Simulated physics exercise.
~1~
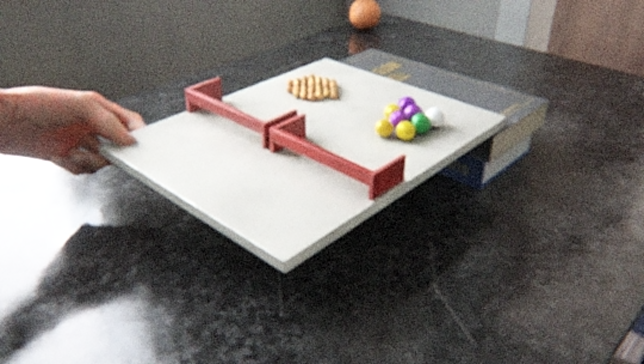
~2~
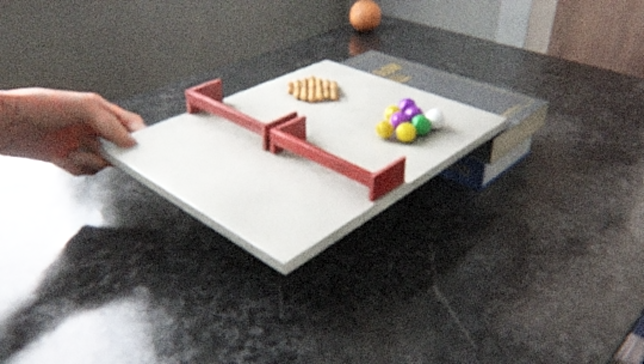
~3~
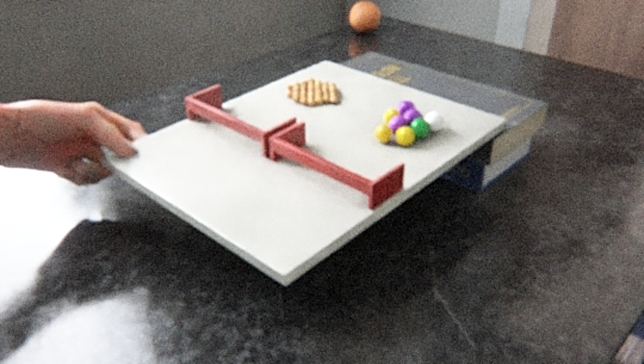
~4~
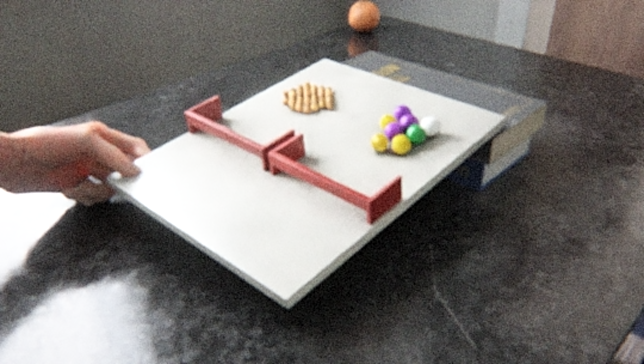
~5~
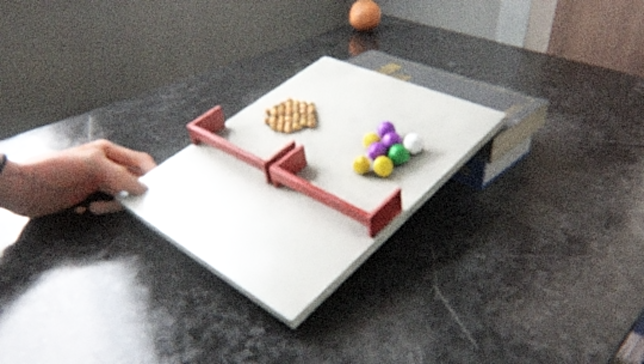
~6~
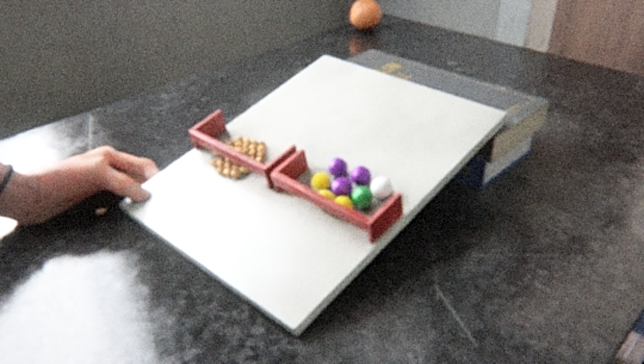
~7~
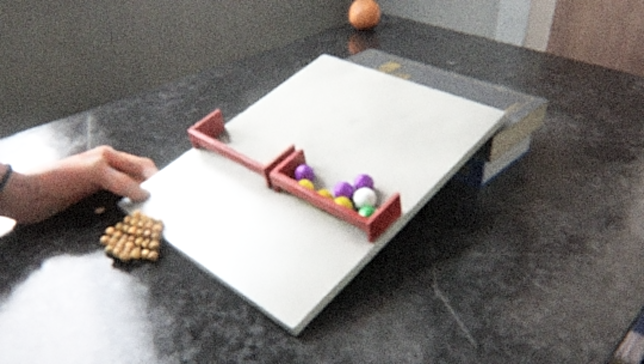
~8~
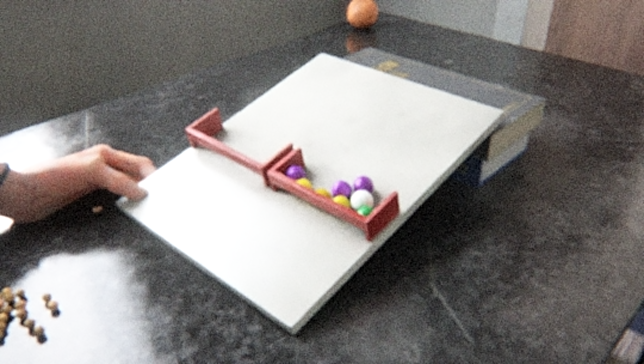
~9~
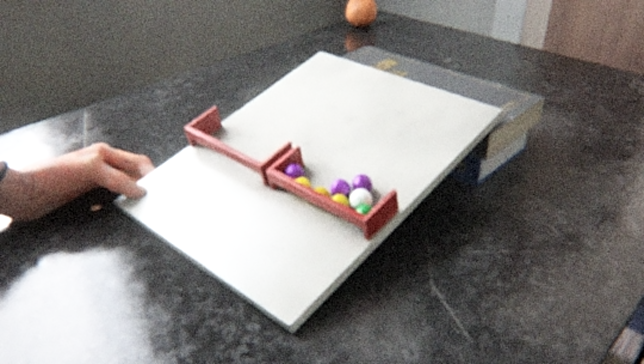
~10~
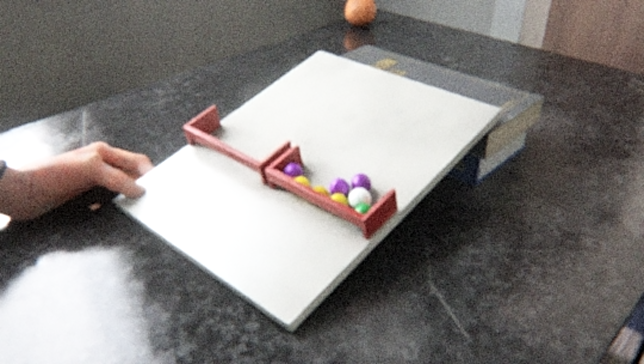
A hand lowered one end of a white board propped on books until it reached the dark counter, and the colourful balls rolled down and stayed behind one red bar while the small brown beads slipped under the other and rolled out of view.
